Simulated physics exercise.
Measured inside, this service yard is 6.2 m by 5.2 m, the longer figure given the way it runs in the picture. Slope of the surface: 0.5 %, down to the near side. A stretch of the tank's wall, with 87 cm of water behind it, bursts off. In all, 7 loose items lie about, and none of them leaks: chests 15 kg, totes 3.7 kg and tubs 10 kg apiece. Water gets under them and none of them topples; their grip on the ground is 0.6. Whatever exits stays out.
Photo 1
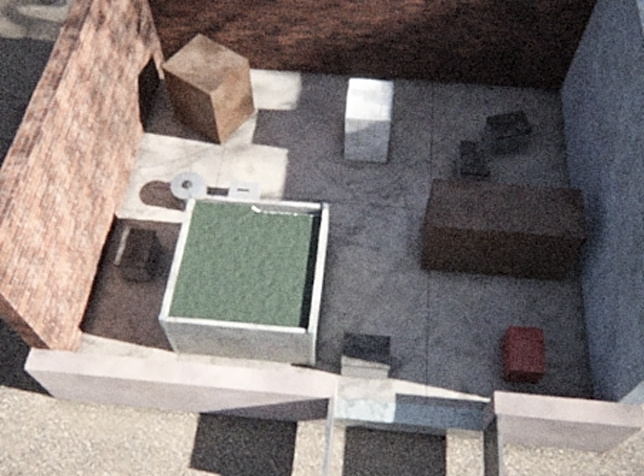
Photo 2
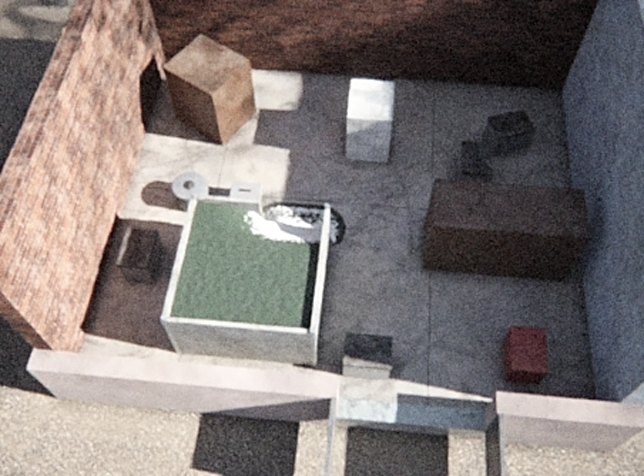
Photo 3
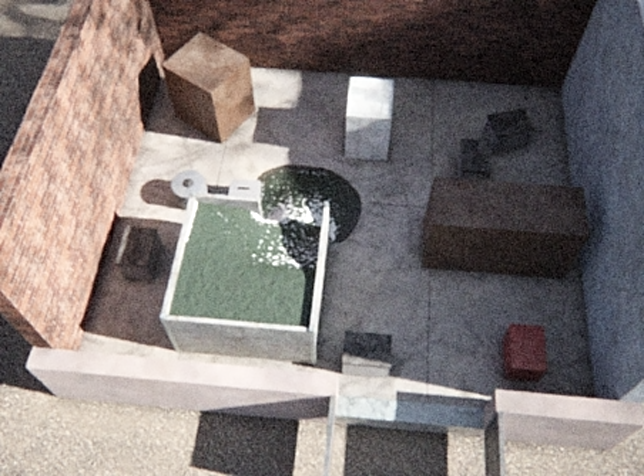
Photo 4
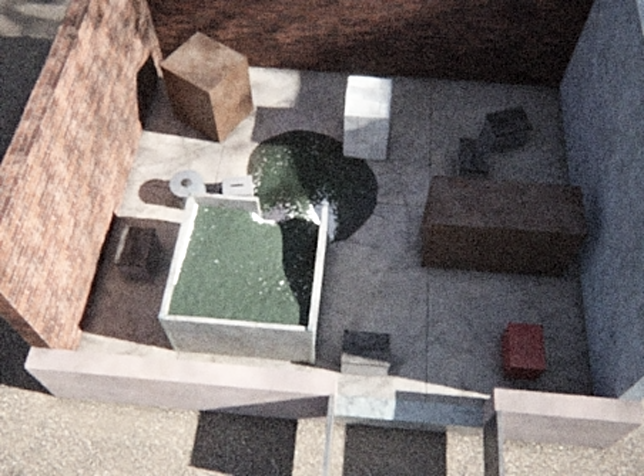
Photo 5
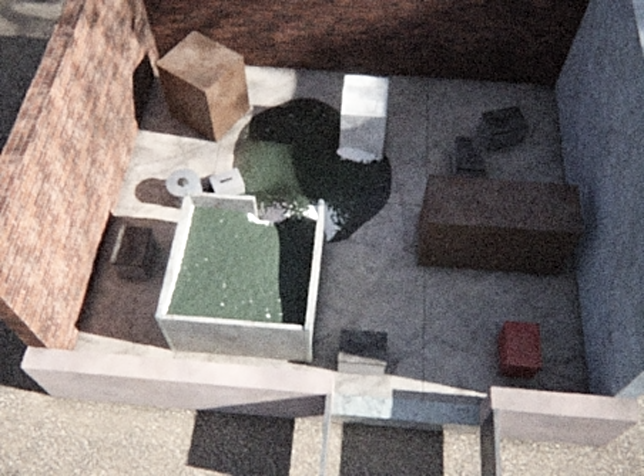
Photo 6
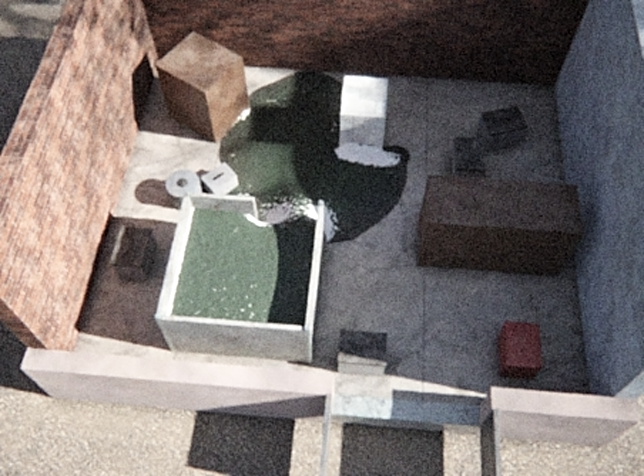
To begin with, a square tank of green water stands in a walled yard among scattered boxes and blocks. Water bursts out at its far right corner in white froth, then a dark pool widens across the floor, nudging a small pale item beside the tank and surrounding the white block's base.
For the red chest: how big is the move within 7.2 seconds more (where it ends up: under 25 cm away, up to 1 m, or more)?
By the end, the red chest keeps its spot.
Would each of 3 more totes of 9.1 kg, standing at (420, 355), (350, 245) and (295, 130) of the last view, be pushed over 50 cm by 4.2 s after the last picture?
Within it, within it, beyond it.
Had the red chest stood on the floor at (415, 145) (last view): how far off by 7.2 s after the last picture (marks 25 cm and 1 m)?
Put there, it wanders off a long way.
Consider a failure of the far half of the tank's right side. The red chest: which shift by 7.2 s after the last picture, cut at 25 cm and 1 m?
What happens next is that the red chest gets swept a long way.
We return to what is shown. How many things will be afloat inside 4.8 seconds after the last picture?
At that point I count 3.
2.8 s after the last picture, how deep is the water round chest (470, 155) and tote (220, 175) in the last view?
Roughly 13 and 3 cm.
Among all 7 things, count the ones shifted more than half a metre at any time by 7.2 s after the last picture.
Result: 3.
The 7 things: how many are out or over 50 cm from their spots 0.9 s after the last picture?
By my reckoning, 1.
Then, 0.9 s after the last picture the red chest is near (523, 344), 0.0 m from its start, aground; 0 of 7 are out; 0 afloat.
Then, 2.8 s after the last picture the red chest is near (523, 344), 0.0 m from its start, aground; 0 of 7 are out; 2 afloat.
Then, 4.8 s after the last picture the red chest is near (523, 344), 0.0 m from its start, aground; 0 of 7 are out; 3 afloat.
Then, 7.2 s after the last picture the red chest is near (523, 344), 0.0 m from its start, aground; 0 of 7 are out; 5 afloat.
